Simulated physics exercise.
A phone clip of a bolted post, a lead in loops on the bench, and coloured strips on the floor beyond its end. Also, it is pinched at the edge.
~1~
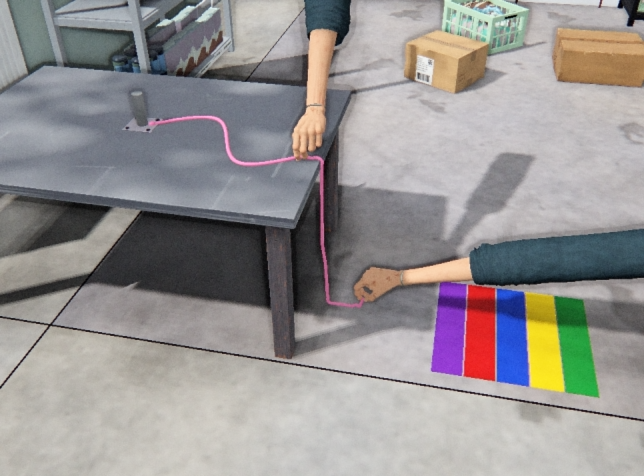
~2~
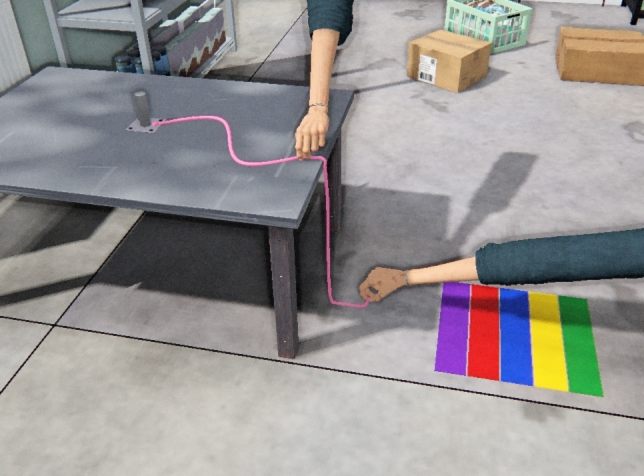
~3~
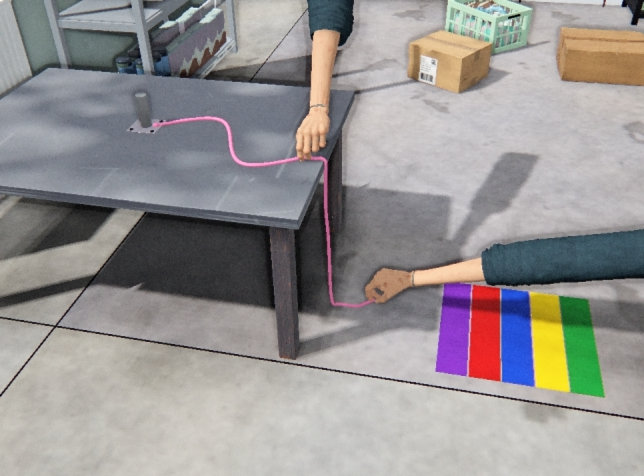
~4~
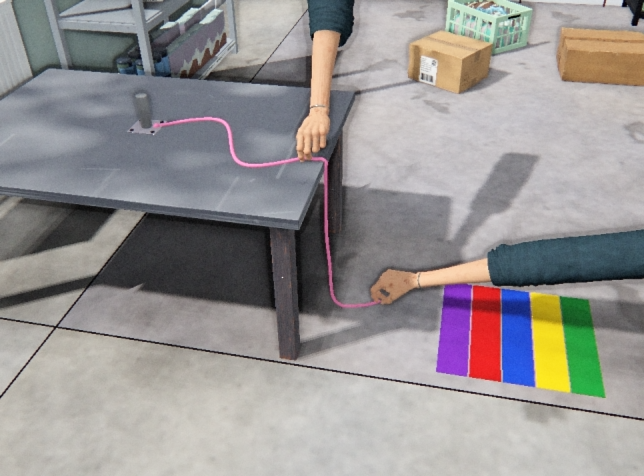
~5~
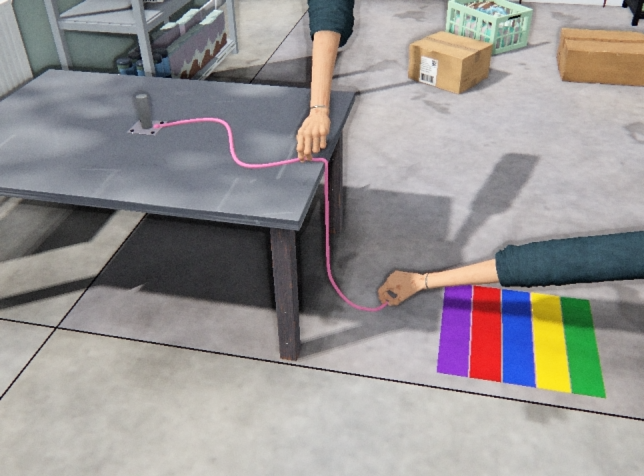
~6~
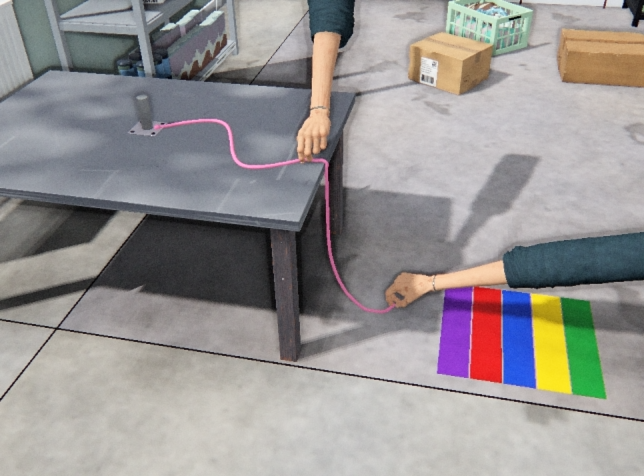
A hand on the floor slowly pulls the pink cord's end right, toward coloured strips.
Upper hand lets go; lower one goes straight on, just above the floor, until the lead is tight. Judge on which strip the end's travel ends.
Its travel ends on the yellow strip.
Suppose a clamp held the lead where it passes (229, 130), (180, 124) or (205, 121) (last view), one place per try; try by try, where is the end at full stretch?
Readings in order - (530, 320), (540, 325), (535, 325).
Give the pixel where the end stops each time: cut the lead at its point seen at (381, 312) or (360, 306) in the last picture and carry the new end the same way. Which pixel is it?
Pixel positions, in order: (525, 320), (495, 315).
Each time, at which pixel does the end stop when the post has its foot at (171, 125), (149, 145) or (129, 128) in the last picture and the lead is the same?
Near (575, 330); near (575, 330); near (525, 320).
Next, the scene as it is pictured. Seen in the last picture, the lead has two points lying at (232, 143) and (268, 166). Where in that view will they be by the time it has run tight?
(262, 146) and (332, 162), approximately.
Soon after, end near (499, 318); over red.
After that, end near (532, 323); over blue.
At the stop, end near (553, 325); over yellow. It gets as far as the yellow strip.
